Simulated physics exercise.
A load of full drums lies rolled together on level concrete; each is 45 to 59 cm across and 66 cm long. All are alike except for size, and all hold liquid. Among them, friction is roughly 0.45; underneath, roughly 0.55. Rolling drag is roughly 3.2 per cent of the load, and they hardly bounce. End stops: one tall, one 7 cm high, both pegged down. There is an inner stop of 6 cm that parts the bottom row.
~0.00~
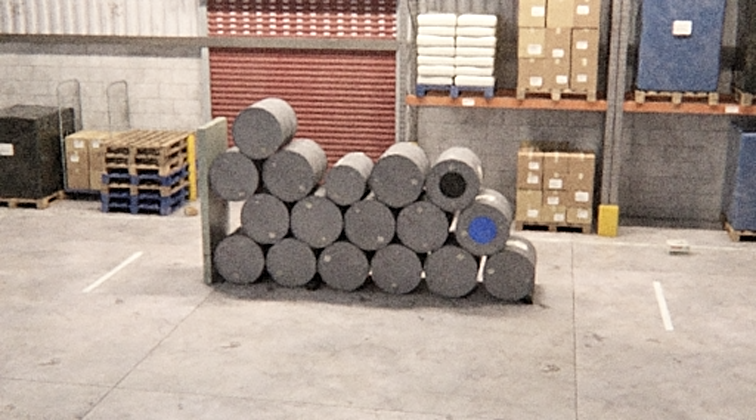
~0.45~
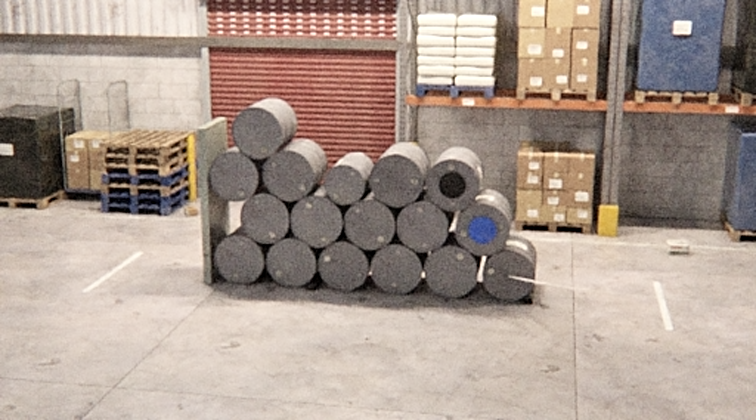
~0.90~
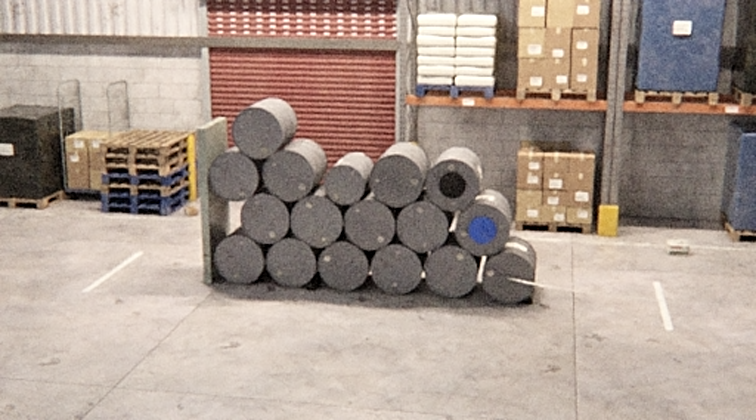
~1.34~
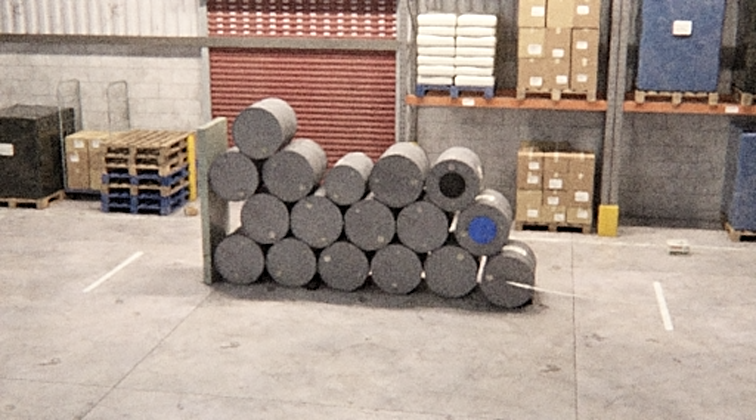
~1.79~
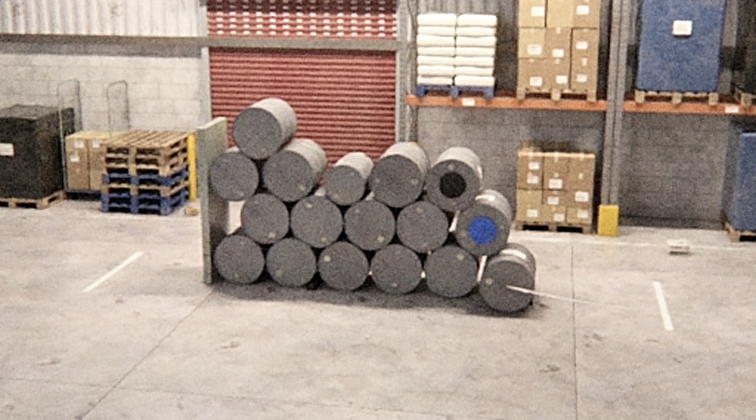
In a warehouse, a strap draws the bottom right drum slightly forward from a still stack.
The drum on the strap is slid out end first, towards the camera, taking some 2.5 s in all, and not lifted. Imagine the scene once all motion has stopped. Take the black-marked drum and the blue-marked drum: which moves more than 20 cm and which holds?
Black moves; blue moves.
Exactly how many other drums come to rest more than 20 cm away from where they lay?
Altogether that makes 2.
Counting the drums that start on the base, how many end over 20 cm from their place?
The tally is 0.
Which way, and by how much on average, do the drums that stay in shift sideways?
Their average shift is around 0 centimetres to the right.
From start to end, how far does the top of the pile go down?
Around 0 centimetres.
After 3.13 s, 0 now displaced over 20 cm; black 8 cm right and 6 cm down; blue 8 cm right and 7 cm down.
After 3.55 s, 2 now displaced over 20 cm; black 45 cm right and 41 cm down; blue 26 cm right and 49 cm down.
After 4.17 s, 2 now displaced over 20 cm; black 1.1 m right and 73 cm down; blue 27 cm right and 49 cm down.
After 5.16 s, 2 now displaced over 20 cm; 1 across the right white line; black 2.4 m right and 97 cm down; blue 27 cm right and 49 cm down.
All still by 6.5 s, 2 moved over 20 cm; 1 across the right white line; black rolled far off to the right; blue 27 cm right and 49 cm down; top of the pile 2.0 m high, from 2.0 m.
